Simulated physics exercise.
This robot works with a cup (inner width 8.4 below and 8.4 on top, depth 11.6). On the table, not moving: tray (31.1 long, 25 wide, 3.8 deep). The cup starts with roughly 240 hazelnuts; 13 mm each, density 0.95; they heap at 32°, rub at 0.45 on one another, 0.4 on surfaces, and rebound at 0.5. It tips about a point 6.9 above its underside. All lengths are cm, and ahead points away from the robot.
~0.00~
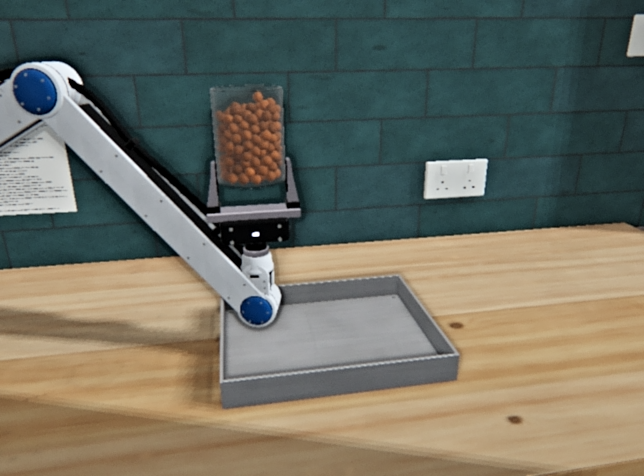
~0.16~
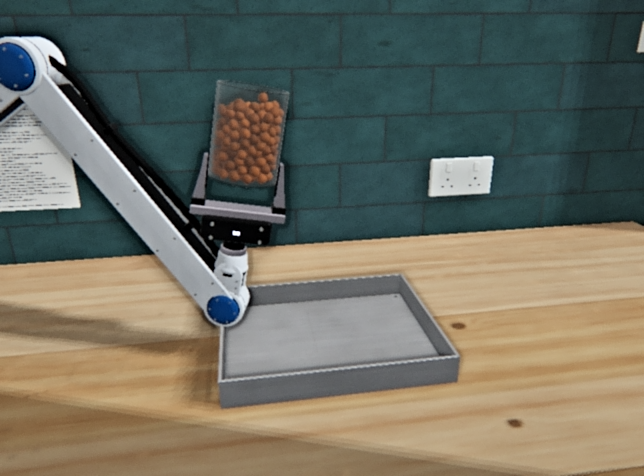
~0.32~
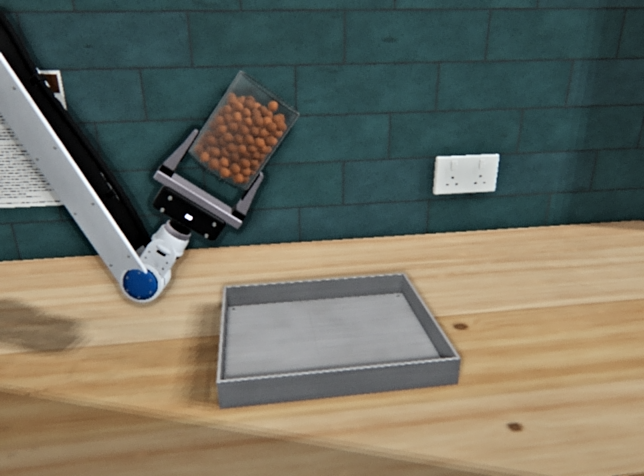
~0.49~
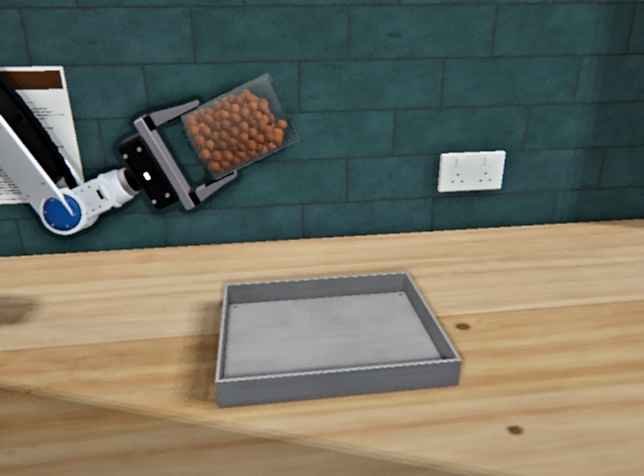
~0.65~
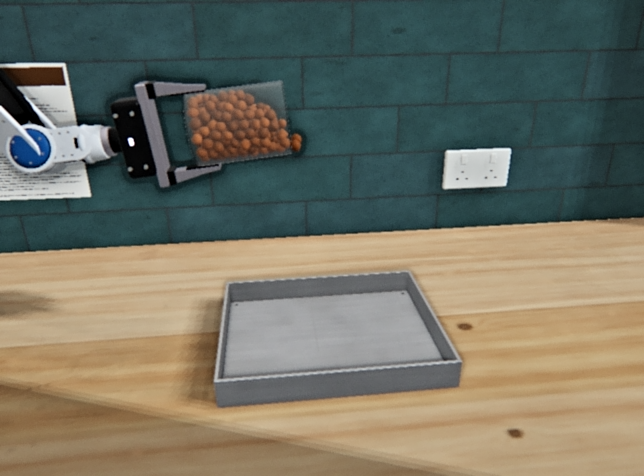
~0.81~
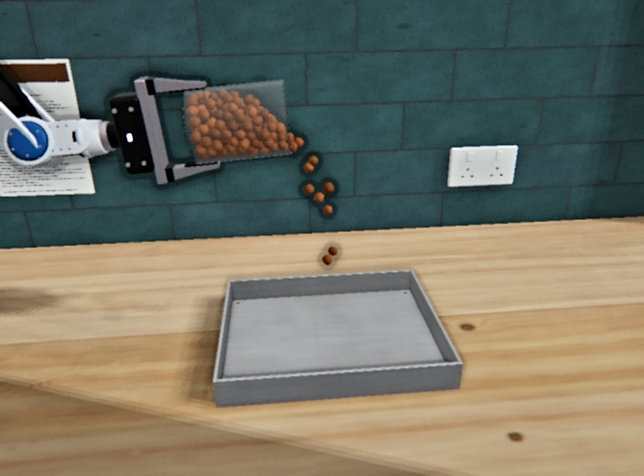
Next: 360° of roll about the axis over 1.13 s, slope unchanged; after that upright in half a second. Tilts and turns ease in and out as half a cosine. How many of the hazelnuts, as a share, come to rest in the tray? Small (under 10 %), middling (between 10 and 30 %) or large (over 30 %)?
A large share, over 30 %, ends in the tray.
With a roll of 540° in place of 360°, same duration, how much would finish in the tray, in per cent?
It would be near 40 per cent.
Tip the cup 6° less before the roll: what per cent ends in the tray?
About 25 per cent.
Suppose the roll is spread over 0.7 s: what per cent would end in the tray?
It would be near 30 per cent.
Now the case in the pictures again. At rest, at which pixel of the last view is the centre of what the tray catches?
At about (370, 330).
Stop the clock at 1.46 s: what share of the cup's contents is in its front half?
About 40 per cent.
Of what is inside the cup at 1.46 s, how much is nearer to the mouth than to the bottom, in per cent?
Roughly 40 per cent.
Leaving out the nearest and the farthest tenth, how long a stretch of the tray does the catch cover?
Some 20 cm.
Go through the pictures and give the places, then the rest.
In the first frame, cup middle at (249, 136), upright; upper third of the load around (250, 120), from x 220 to 280, top at y 95; 237 in the cup.
In the second frame, cup middle at (248, 135), tipped 11°; upper third of the load around (247, 119), from x 215 to 280, top at y 100.
In the third frame, cup middle at (244, 133), tipped 37°; upper third of the load around (245, 119), from x 200 to 280, top at y 100.
In the fourth frame, cup middle at (240, 128), tipped 67°; upper third of the load around (239, 115), from x 190 to 280, top at y 95.
In the fifth frame, cup middle at (239, 124), tipped 84°; upper third of the load around (228, 109), from x 195 to 295, top at y 95.
In the sixth frame, cup middle at (239, 123), tipped 86°; upper third of the load around (224, 111), from x 190 to 335, top at y 95; 229 in the cup, 8 in flight or on a rim.
By 1.46 s, tipped 86°, highest piece 37 above the table; 190 in the cup, 32 in the tray, 15 in flight or on a rim.
By 2.11 s, tipped 63°, highest piece 34 above the table; 144 in the cup, 86 in the tray, 7 in flight or on a rim.
By 2.64 s, upright, highest piece 35 above the table; 143 in the cup, 92 in the tray, 1 on the table or floor, 1 in flight or on a rim.
By 3.34 s, upright, highest piece 34 above the table; 143 in the cup, 93 in the tray, 1 on the table or floor.
Final count, 143 in the cup, 93 in the tray, 1 on the table or floor. That is 39 % in the tray.
